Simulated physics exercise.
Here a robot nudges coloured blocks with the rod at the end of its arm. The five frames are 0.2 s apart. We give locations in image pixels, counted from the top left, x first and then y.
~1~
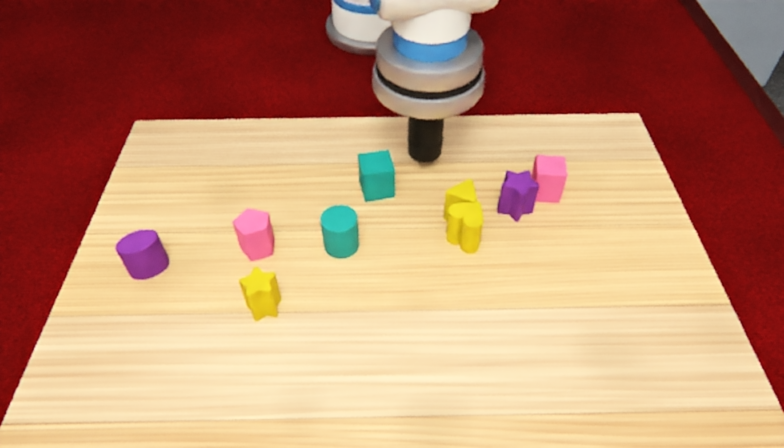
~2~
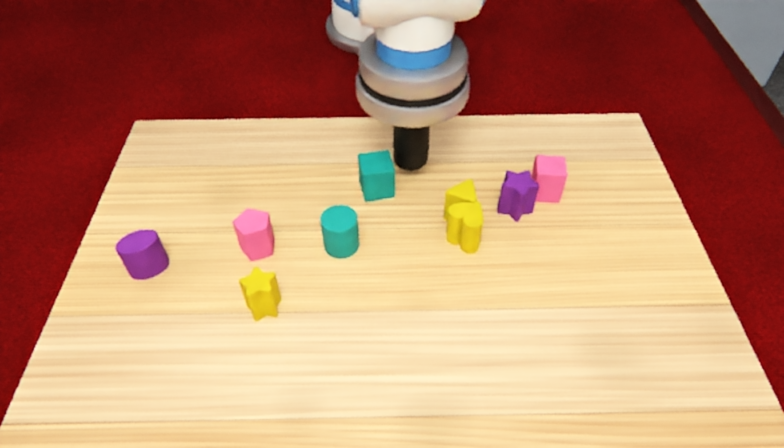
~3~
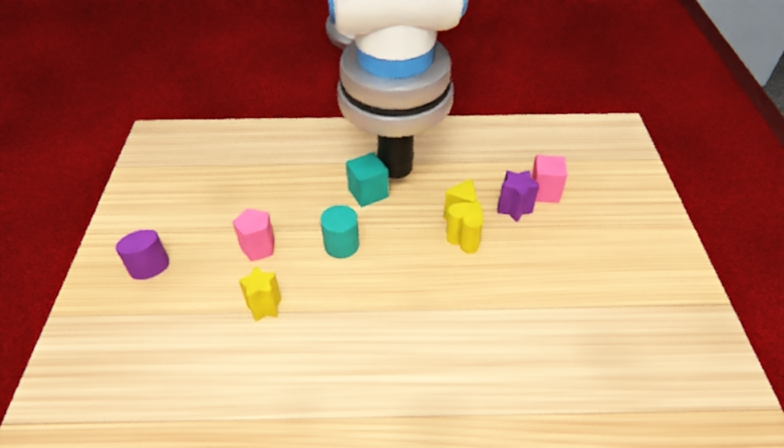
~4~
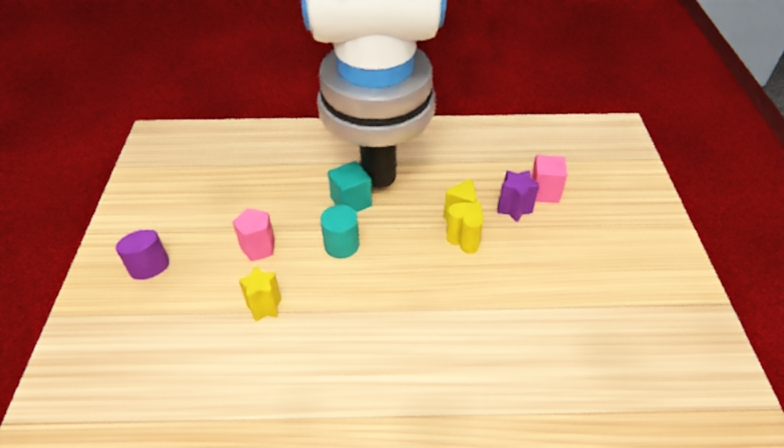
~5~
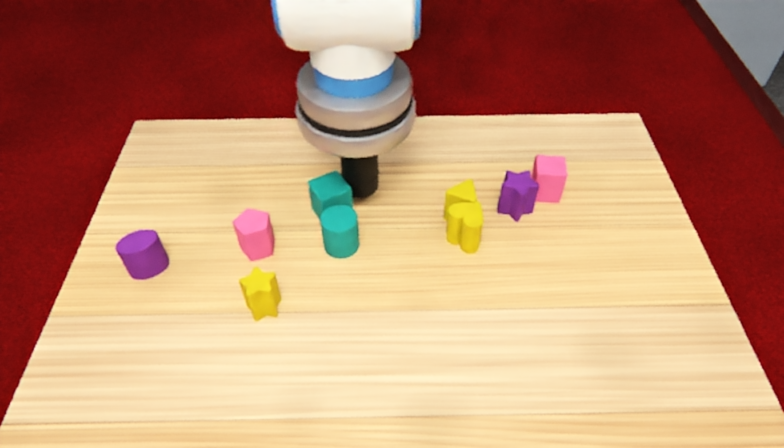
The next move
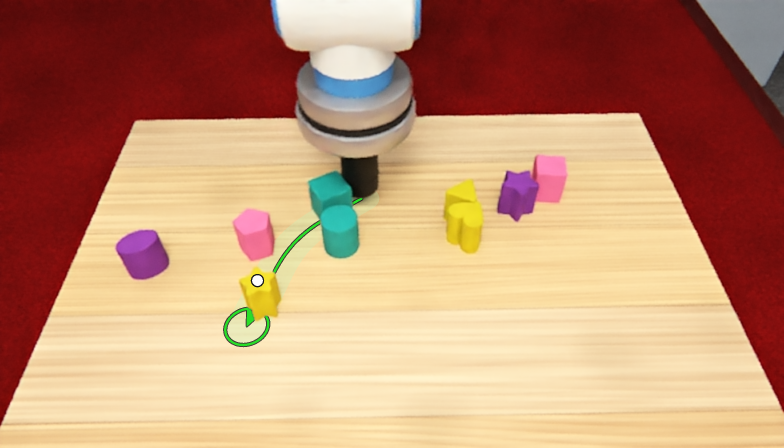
On a light wooden table with scattered coloured blocks, a robot arm's black rod moves left and slightly toward the viewer, pushing the turquoise cube a short way left until it sits just behind the turquoise cylinder.
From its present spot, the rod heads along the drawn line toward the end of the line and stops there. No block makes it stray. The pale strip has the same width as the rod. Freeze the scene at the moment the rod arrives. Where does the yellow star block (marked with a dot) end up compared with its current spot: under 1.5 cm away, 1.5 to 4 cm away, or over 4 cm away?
The block shifts more than 4 cm.
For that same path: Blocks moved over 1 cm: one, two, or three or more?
I predict three or more.
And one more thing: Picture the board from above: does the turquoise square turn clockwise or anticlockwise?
Its spin: Clockwise.
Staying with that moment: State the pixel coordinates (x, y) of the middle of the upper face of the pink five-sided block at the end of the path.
For the centre of its top, I'd go with (196, 237).
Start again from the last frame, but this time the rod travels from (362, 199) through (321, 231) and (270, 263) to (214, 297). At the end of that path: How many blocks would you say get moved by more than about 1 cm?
That makes 3 blocks or more.
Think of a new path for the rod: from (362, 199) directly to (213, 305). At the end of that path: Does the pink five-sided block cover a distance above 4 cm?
Final answer: Yes.
Drawn move, from (362, 199) via (312, 227) and (275, 271), ending at (247, 326); the dot is on the yellow star block.
On the path given first. One third of the way, rod at (310, 216); pink five-sided block at (239, 226); turquoise square at (272, 213).
Two thirds of the way, rod at (272, 259); pink five-sided block at (197, 237); turquoise square at (233, 235), turned 40° clockwise.
At the end, rod at (243, 315); pink five-sided block at (196, 237), turned 15° clockwise; yellow star block at (235, 332), turned 25° anticlockwise; turquoise square at (232, 236), turned 40° clockwise; turquoise cylinder still.
